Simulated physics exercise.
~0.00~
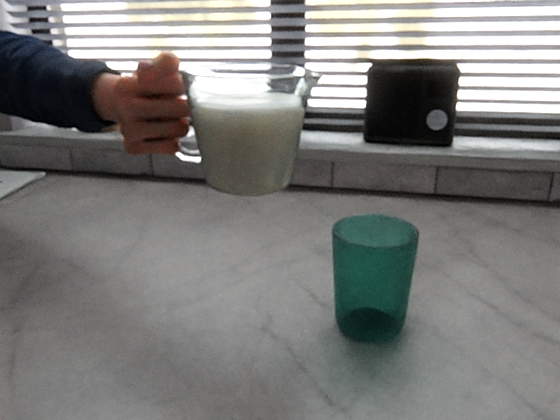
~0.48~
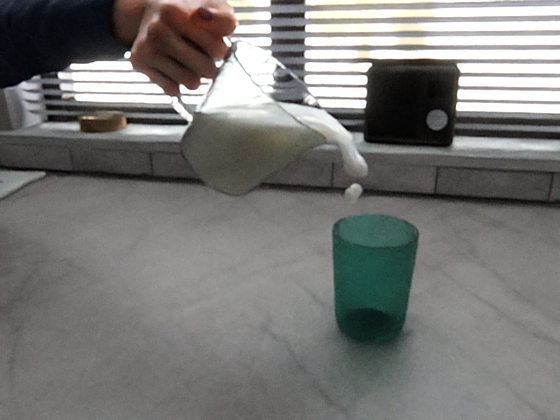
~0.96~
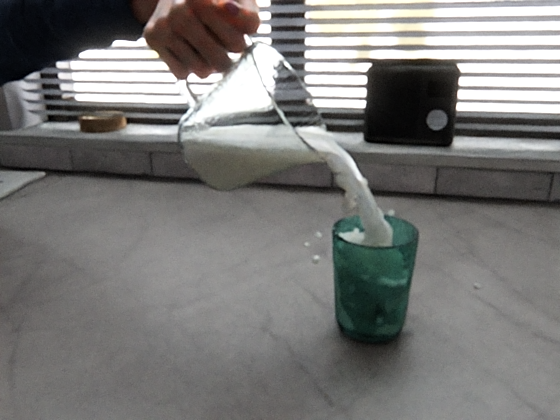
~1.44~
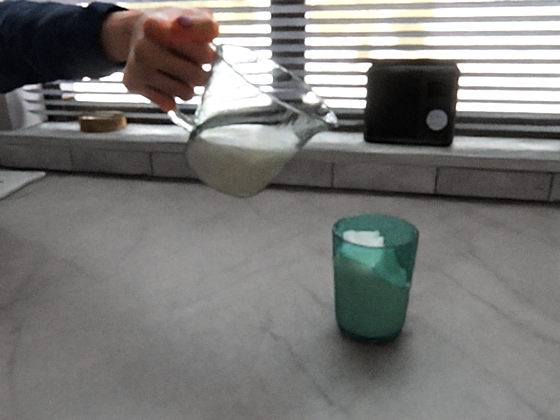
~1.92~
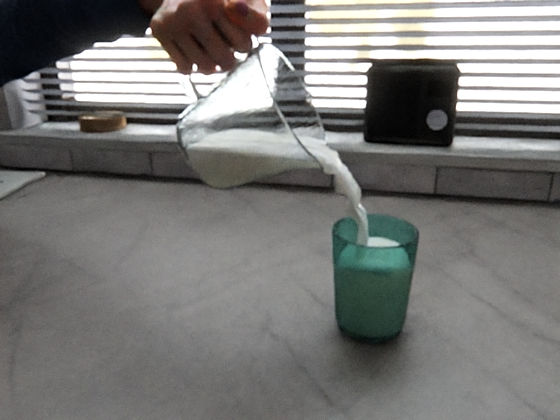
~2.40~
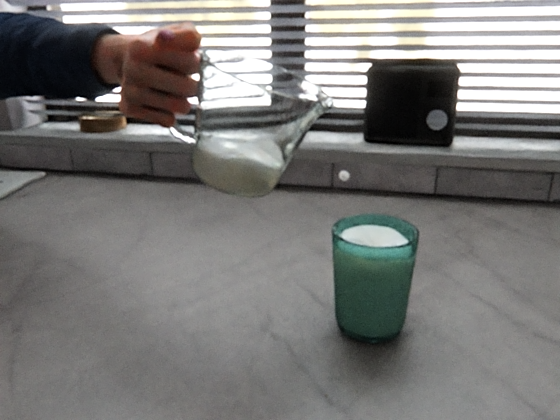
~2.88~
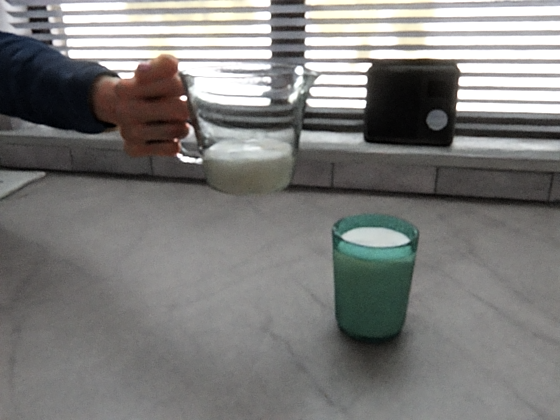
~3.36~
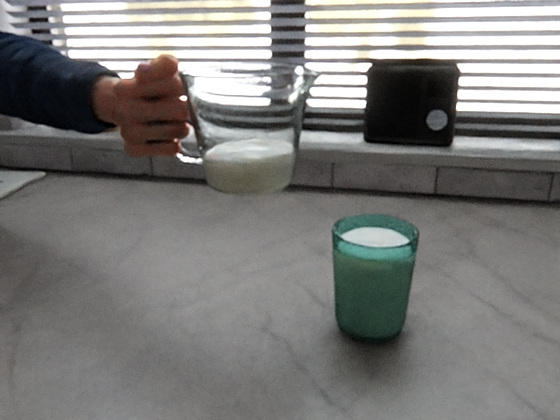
A hand held a clear glass jug of milk above a grey counter and tipped it twice, pouring into the green tumbler on the right and splashing a few drops, then levelled the jug, leaving the tumbler nearly full and some milk still in the jug.
